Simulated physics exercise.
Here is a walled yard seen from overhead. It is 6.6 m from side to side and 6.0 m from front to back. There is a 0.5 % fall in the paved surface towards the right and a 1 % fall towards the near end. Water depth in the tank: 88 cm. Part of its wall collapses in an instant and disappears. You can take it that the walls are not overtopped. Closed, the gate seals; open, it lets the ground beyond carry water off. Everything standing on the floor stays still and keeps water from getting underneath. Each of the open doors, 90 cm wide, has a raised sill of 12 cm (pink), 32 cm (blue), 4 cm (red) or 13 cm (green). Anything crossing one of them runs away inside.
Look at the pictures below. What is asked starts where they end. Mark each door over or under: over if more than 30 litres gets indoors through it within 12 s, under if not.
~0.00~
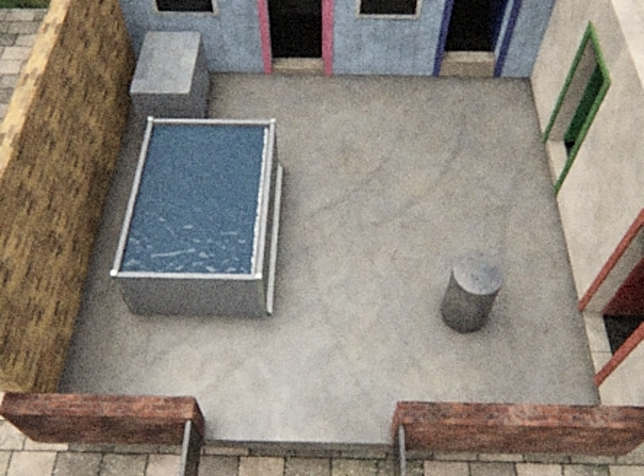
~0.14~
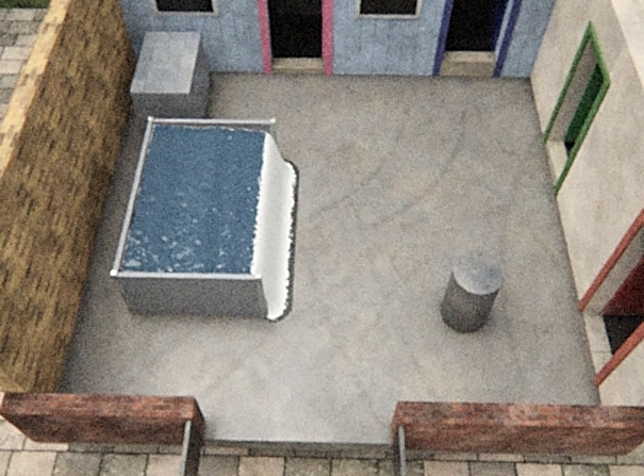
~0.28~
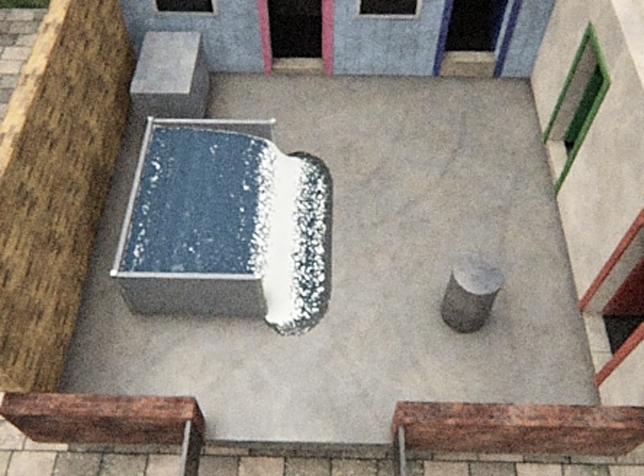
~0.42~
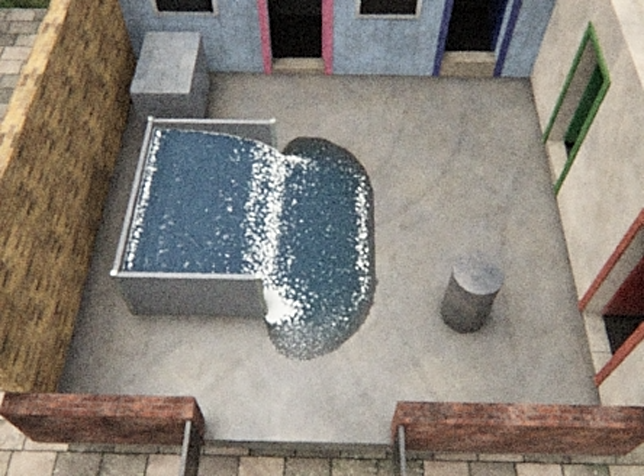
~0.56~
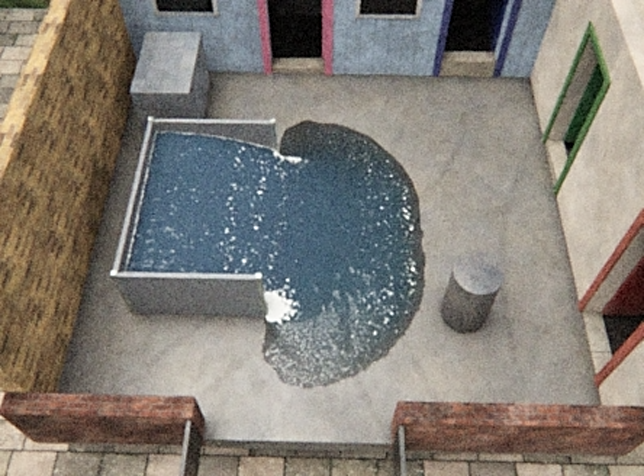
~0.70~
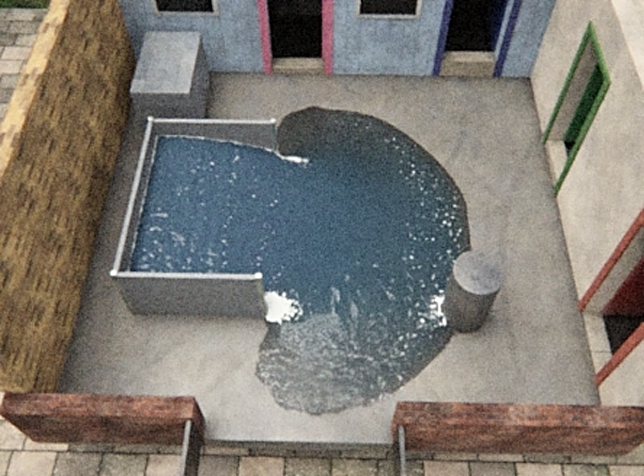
Pink door: Under, blue door: Under, red door: Over, green door: Over.
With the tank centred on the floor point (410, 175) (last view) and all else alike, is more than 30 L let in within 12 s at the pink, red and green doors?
Well, pink ends up inside the mark, red ends up beyond the mark and green ends up beyond the mark.
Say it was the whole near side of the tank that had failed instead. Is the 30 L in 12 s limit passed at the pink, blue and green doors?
Then it goes pink fine, blue fine, green fine.
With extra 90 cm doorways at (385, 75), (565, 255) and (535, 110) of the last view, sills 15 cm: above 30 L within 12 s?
Per doorway, in order: Insufficient / sufficient / sufficient.
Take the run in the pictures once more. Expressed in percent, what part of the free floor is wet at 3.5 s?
Wet share: Near 65 percent.
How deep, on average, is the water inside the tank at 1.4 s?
33 cm.
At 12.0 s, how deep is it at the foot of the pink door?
Roughly 5.5 centimetres.
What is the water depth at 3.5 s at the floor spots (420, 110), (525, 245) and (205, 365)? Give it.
Taking the spots in order: 16 cm, 23 cm, 0 cm.
After 1.4 s water covers 60 % of the floor and is deepest (55 cm) near (563, 259); pink door not reached, blue door not reached, red door 6 cm at the sill, 0 L in, green door 23 cm at the sill, 12 L in.
After 2.2 s water covers 65 % of the floor and is deepest (50 cm) near (583, 427); pink door 2 cm at the sill, 0 L in, blue door 12 cm at the sill, 0 L in, red door 22 cm at the sill, 16 L in, green door 34 cm at the sill, 102 L in.
After 3.5 s water covers 65 % of the floor and is deepest (33 cm) near (515, 84); pink door 1 cm at the sill, 0 L in, blue door 24 cm at the sill, 0 L in, red door 23 cm at the sill, 161 L in, green door 20 cm at the sill, 189 L in.
After 7.0 s water covers 95 % of the floor and is deepest (16 cm) near (247, 162); pink door 4 cm at the sill, 0 L in, blue door 8 cm at the sill, 0 L in, red door 12 cm at the sill, 375 L in, green door 9 cm at the sill, 212 L in.
After 12.0 s water covers 100 % of the floor and is deepest (10 cm) near (138, 228); pink door 5 cm at the sill, 0 L in, blue door 3 cm at the sill, 0 L in, red door 8 cm at the sill, 456 L in, green door 4 cm at the sill, 212 L in.
